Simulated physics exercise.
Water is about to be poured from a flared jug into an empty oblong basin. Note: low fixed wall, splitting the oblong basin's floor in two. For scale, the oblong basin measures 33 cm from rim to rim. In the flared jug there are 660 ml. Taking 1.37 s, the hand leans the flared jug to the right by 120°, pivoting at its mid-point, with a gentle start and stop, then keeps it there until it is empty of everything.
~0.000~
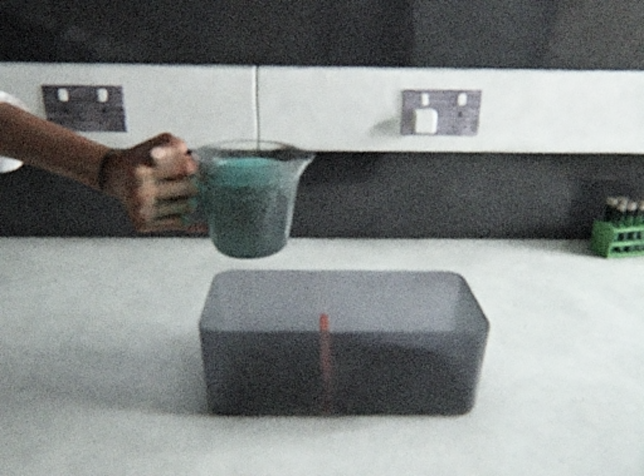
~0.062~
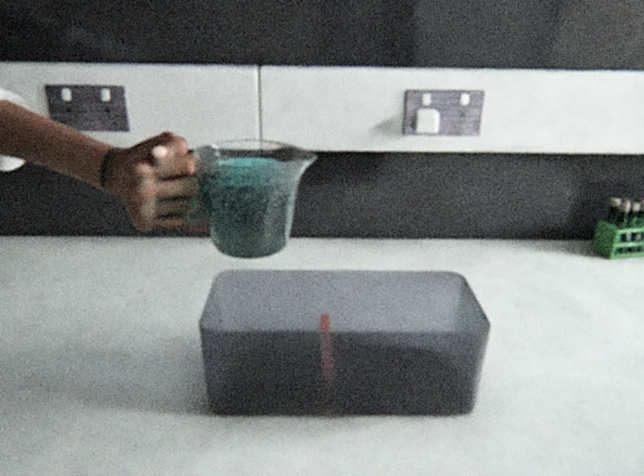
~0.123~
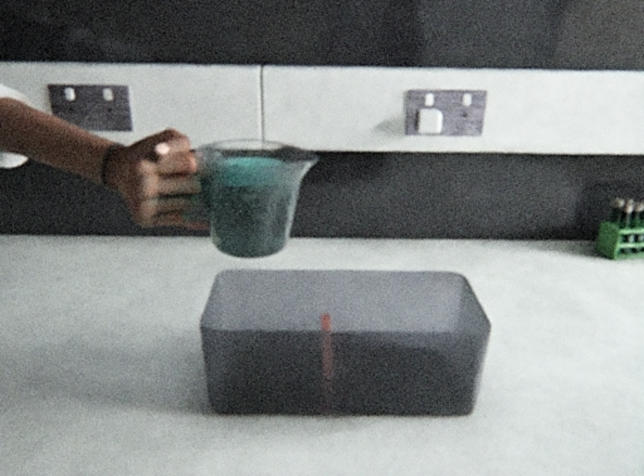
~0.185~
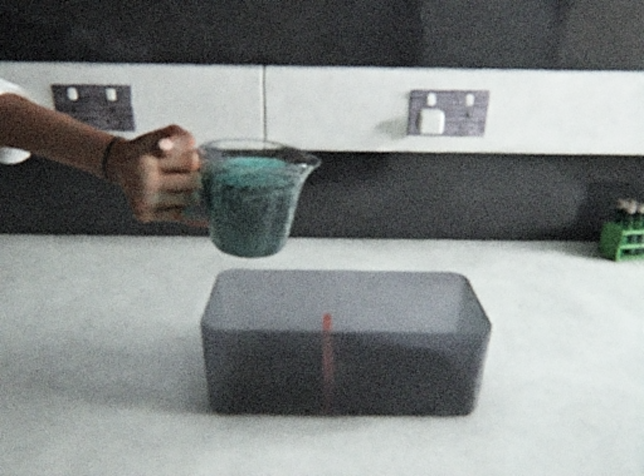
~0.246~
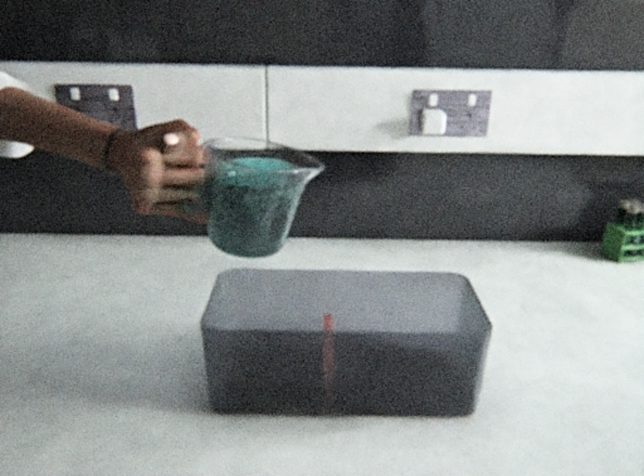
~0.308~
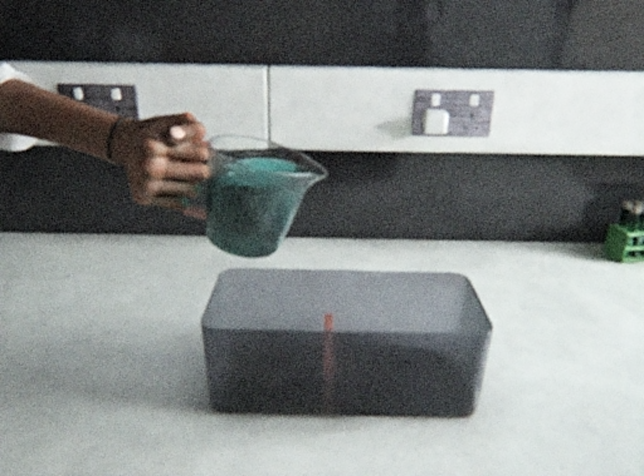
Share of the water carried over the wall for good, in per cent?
Near 86 per cent.
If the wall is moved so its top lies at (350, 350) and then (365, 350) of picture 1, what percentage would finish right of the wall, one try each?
Result: 60 per cent, then 35 per cent.
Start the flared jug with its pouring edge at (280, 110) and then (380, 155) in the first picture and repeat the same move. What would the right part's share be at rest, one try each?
About 65 %, then about 95 %.
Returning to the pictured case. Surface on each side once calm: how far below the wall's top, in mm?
Near 48 mm for the left and near 30 mm for the right.
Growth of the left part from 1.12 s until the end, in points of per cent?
7 %.
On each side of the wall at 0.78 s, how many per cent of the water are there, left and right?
Lab note: Left near 0, right near 16.
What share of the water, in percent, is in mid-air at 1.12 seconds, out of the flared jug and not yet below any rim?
Something like 6 per cent is in the air then.
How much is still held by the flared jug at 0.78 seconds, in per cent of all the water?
I reckon about 64 in a hundred is still held.
By 0.78 s the tilt is 73° and 63 per cent is still to pour, 0 is left of the wall and 16 right of it.
By 1.12 s the tilt is 110° and 6 per cent is still to pour, 6 is left of the wall and 83 right of it.
By 1.48 s the tilt is 120° and 0 per cent is still to pour, 13 is left of the wall and 86 right of it.
By 1.87 s the tilt is 120° and 0 per cent is still to pour, 14 is left of the wall and 86 right of it.
At rest 14 per cent lies left of the wall, 86 right of it and 1 outside.
